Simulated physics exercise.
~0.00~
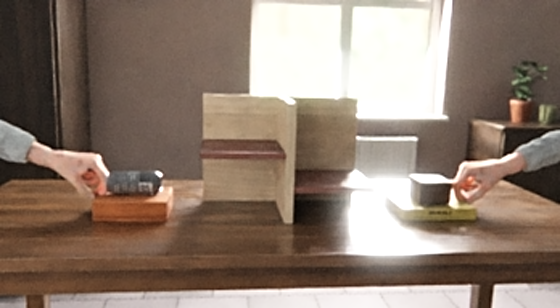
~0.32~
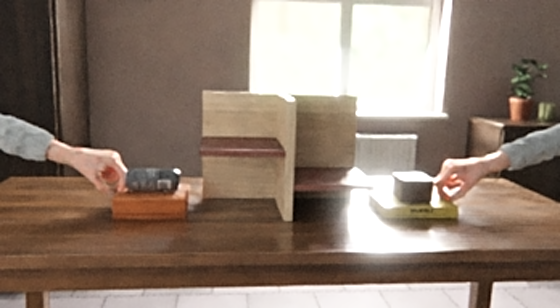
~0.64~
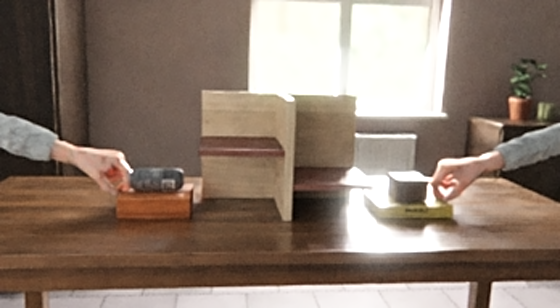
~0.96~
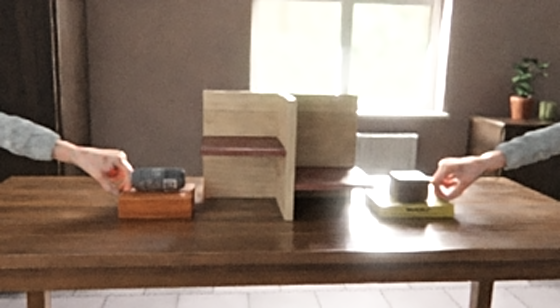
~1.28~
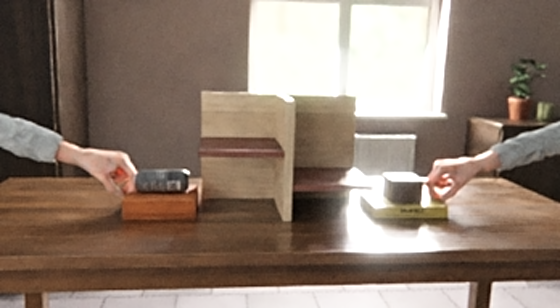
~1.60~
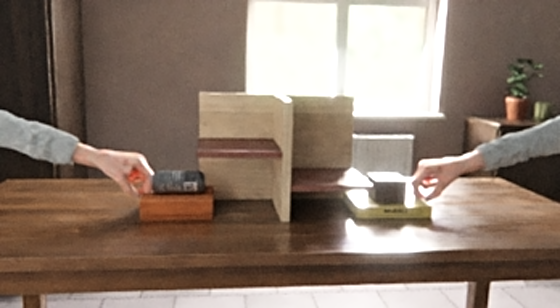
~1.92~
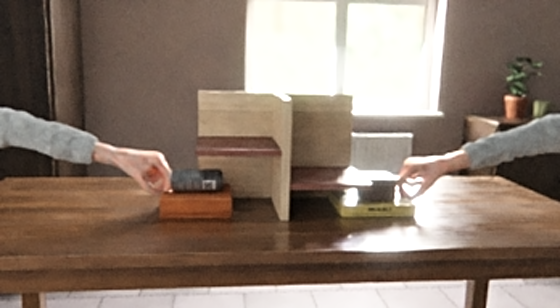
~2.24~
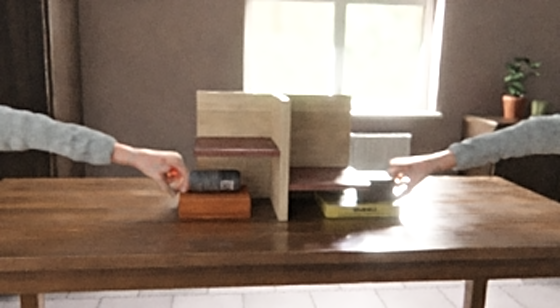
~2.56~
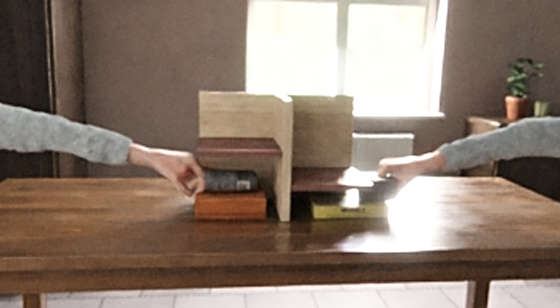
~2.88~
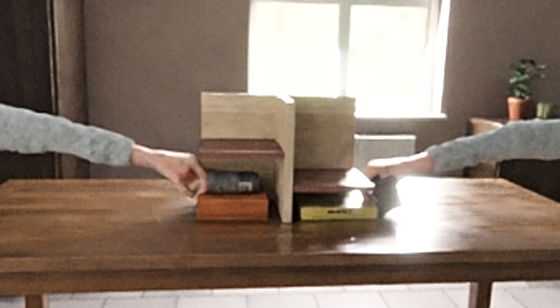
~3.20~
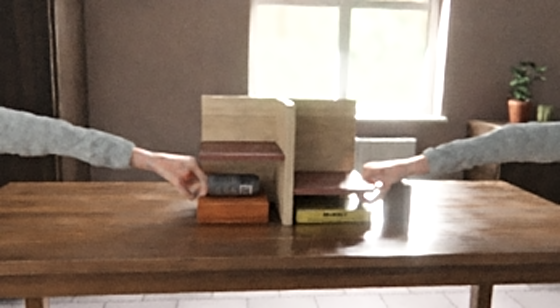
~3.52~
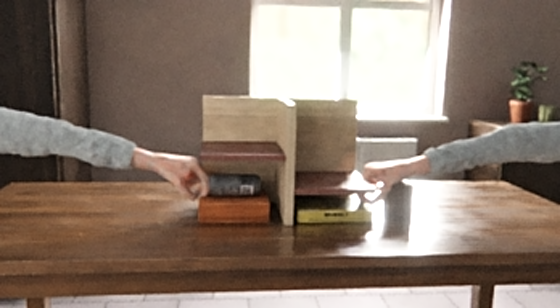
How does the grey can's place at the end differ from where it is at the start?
At the start the grey can lies on the orange board out to the left of the shelf unit, well clear of it. At the end it is further right, still on the board, in under the left shelf.
